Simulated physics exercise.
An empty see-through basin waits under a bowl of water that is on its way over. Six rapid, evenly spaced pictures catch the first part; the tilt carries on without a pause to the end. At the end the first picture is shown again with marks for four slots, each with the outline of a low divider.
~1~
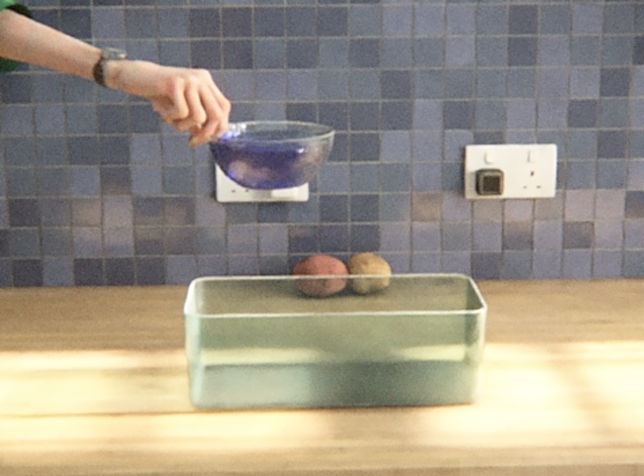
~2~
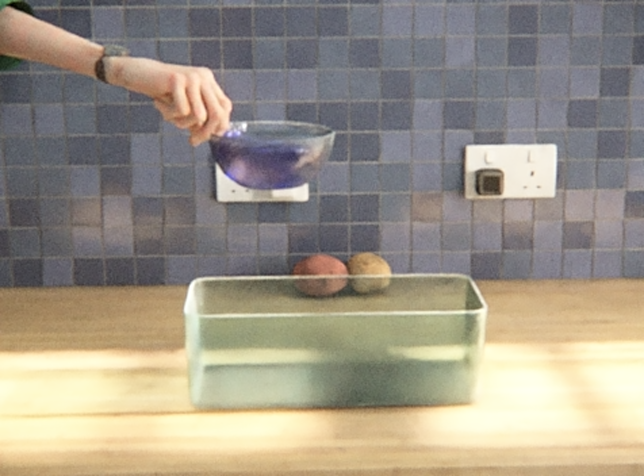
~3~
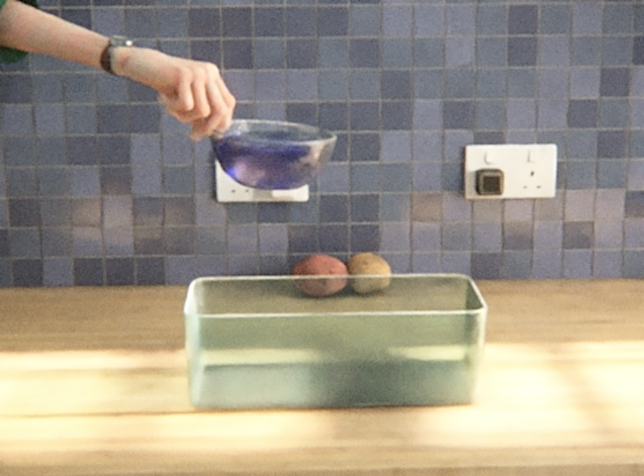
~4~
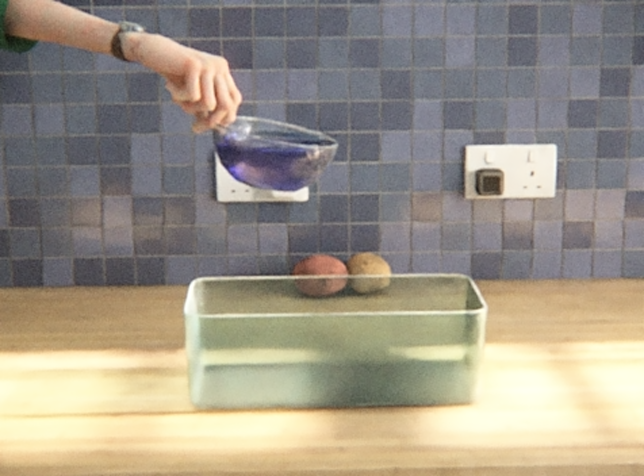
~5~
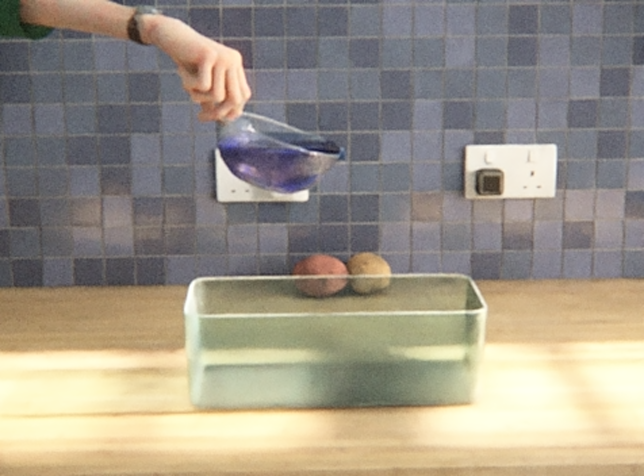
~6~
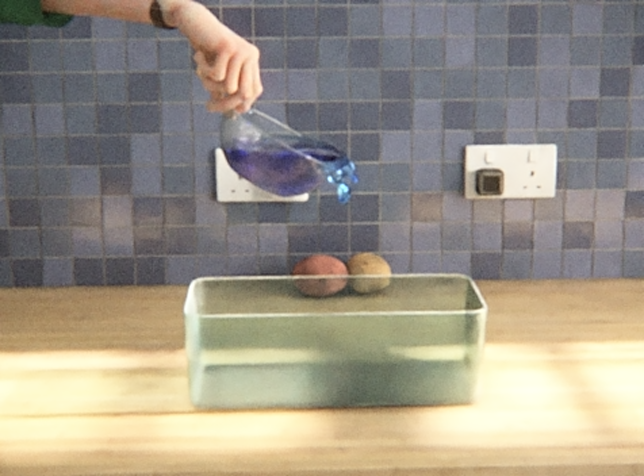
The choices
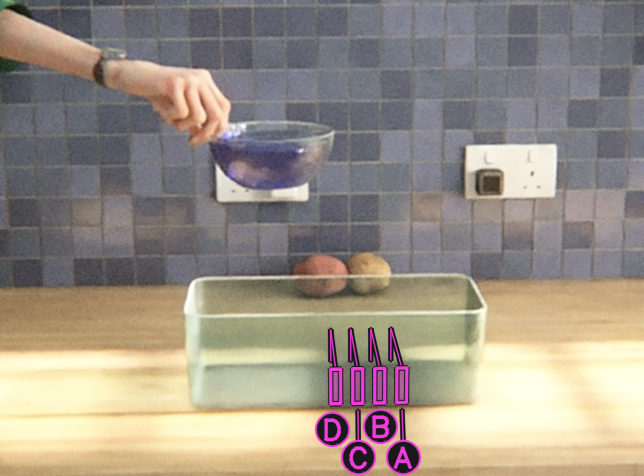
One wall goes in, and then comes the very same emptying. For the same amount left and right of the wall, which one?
I would pick slot A.
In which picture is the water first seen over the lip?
Picture 5.
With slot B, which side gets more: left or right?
More ends on the right.
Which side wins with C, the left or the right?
The right one.
In magenta, A at (402, 409); B at (379, 410); C at (357, 410); D at (336, 410).
Choosing A, about 50 % ends left of the wall and 49 % right of it.
Choosing B, about 24 % ends left of the wall and 75 % right of it.
Choosing C, about 12 % ends left of the wall and 87 % right of it.
Choosing D, about 4 % ends left of the wall and 94 % right of it.
